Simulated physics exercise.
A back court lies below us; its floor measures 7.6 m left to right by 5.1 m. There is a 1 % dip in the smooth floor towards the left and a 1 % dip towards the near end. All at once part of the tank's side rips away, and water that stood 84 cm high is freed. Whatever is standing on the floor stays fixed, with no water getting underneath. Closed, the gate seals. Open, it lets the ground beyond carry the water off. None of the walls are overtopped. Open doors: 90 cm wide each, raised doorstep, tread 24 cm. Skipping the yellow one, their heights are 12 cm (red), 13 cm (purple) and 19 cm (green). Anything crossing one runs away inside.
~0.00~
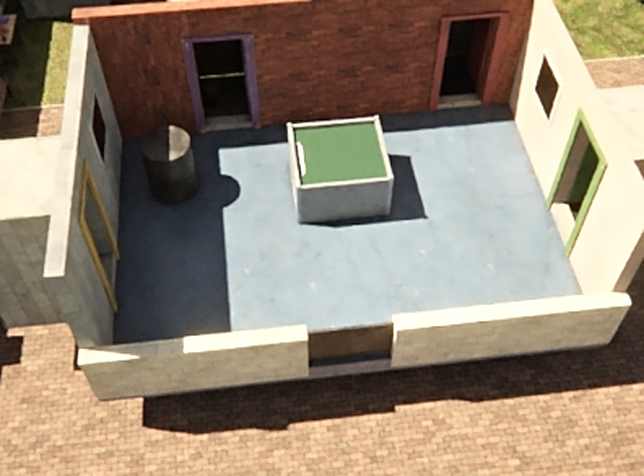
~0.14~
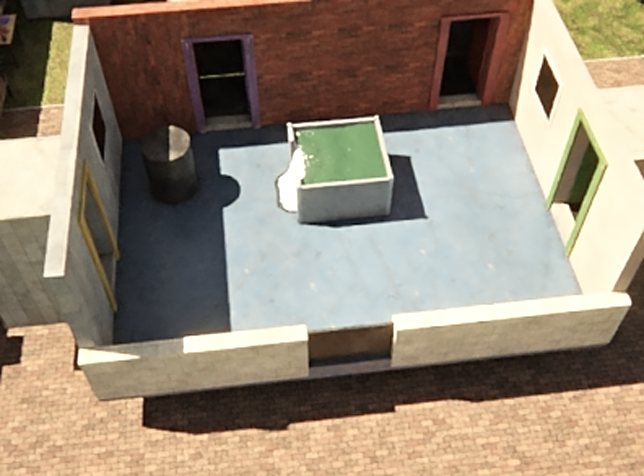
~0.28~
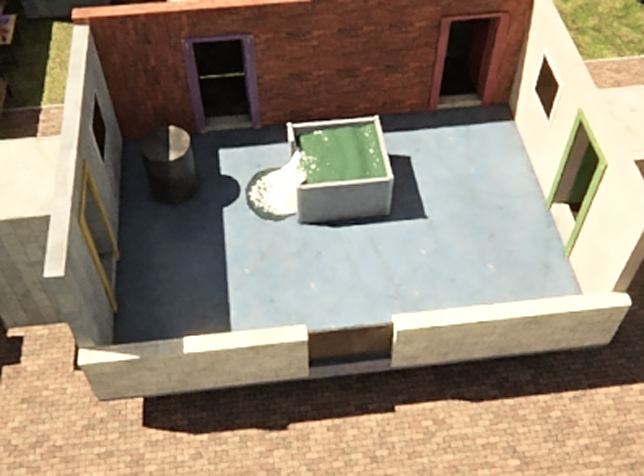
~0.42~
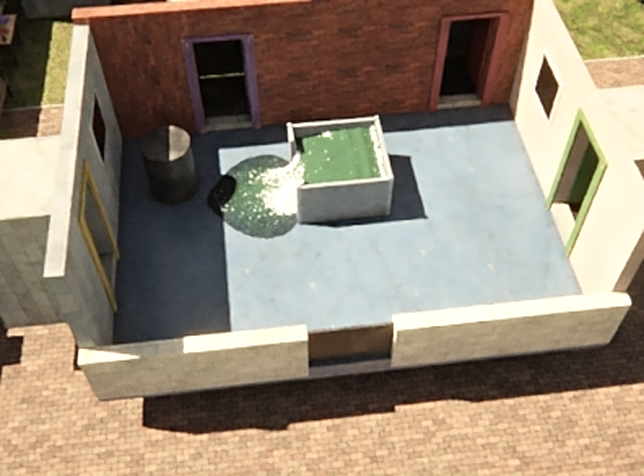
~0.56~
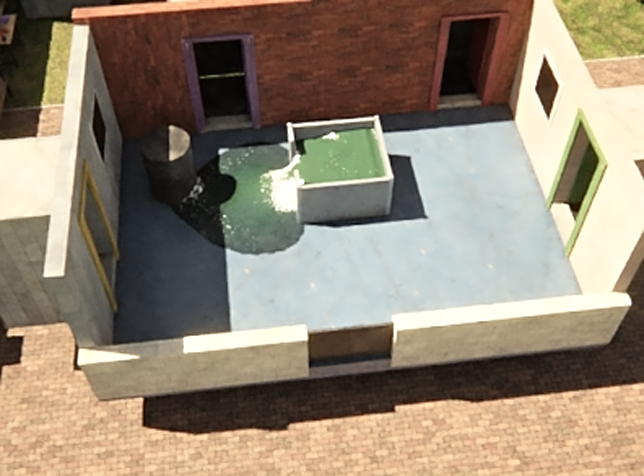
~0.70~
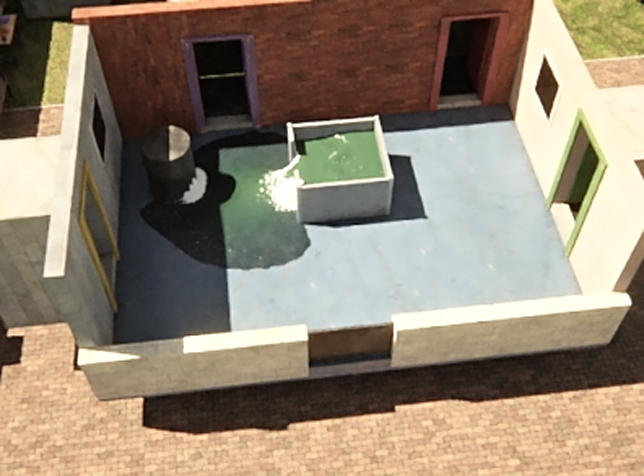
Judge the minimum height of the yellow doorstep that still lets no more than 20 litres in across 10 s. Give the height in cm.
My estimate is 19 cm.
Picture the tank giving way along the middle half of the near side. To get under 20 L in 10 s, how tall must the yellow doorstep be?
That way, roughly 7.0 cm.
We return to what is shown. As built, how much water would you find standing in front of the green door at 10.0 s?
It stands about 6.0 centimetres deep.
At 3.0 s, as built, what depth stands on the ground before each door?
Door by door, in centimetres - red 0, purple 8, green 0, yellow 19.
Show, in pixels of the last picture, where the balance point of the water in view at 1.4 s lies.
(280, 194).
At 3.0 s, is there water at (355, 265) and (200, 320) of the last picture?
In turn: Dry, wet.
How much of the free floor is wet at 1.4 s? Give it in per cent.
About 30 per cent.
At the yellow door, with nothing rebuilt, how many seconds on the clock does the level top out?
About 2.0 seconds.
After 1.4 s water covers 30 % of the floor, deepest (35 cm) near (291, 196); 21 cm at the yellow door, 0 litres in over its 22 cm doorstep.
After 3.0 s water covers 35 % of the floor, deepest (30 cm) near (112, 376); 19 cm at the yellow door, 9 litres in over its 22 cm doorstep.
After 10.0 s water covers 95 % of the floor, deepest (12 cm) near (112, 376); 9 cm at the yellow door, 9 litres in over its 22 cm doorstep.
At the yellow door as built, the water arrived by 1.2 s and peaked near 26 cm at 2.0 s.
Run again over the same 10 s with other heights there, 40 litres in over 16 cm, 9 litres over 22 cm. The limit of 20 litres is kept from about 19 cm up.
